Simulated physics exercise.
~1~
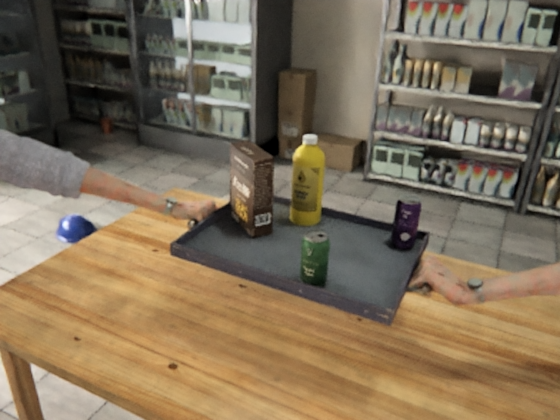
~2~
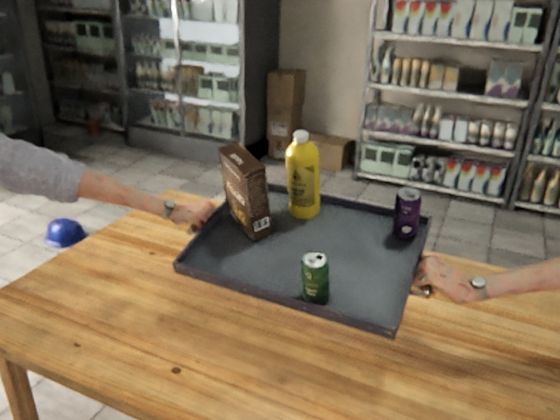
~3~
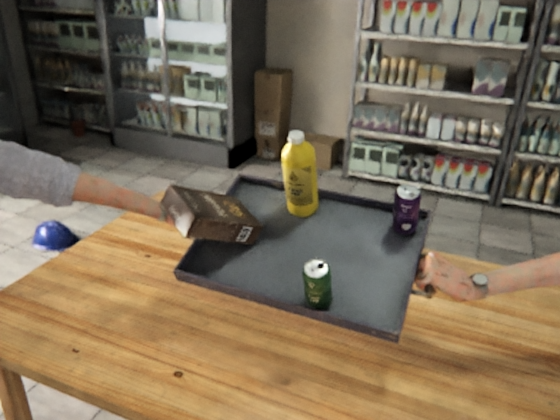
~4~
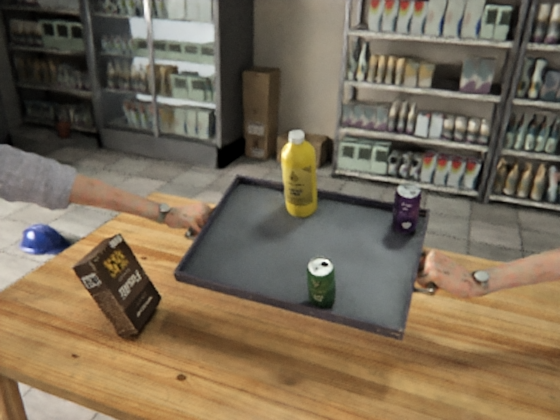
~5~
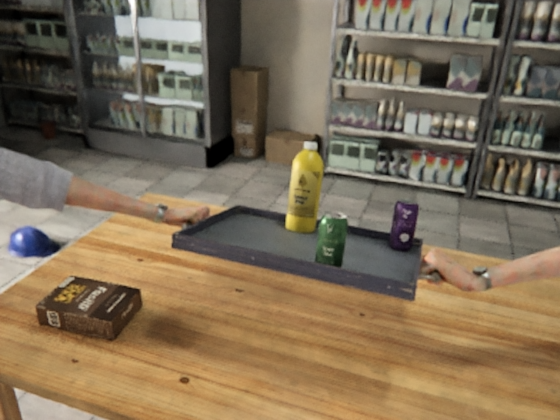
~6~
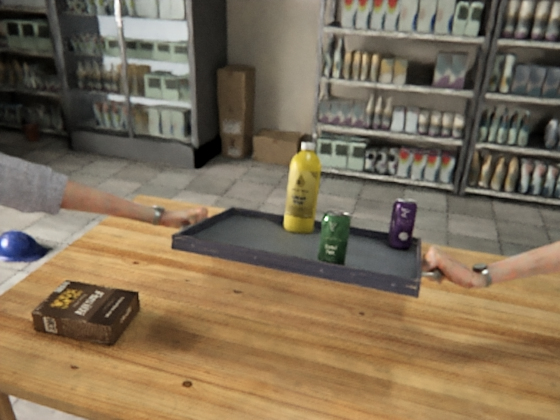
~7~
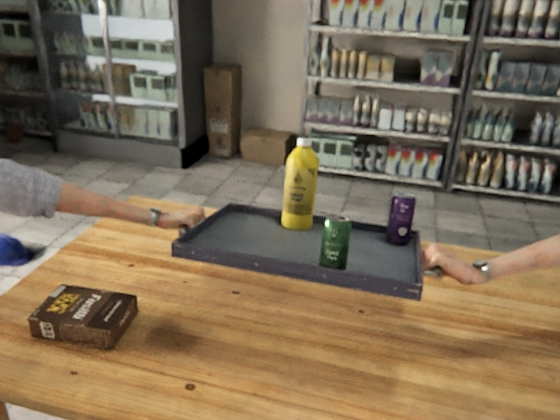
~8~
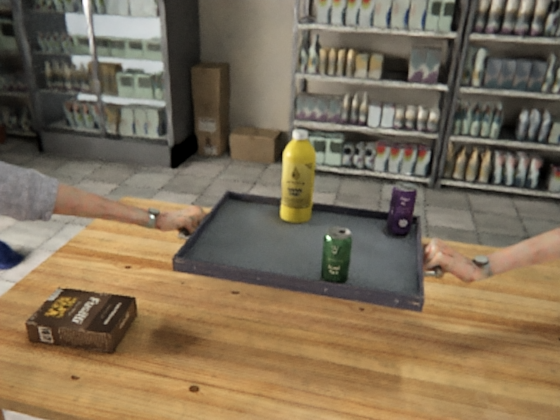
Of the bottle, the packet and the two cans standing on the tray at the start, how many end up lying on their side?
One does. The brown packet ends up lying on the wooden table, while the yellow bottle and both cans are still standing on the tray.
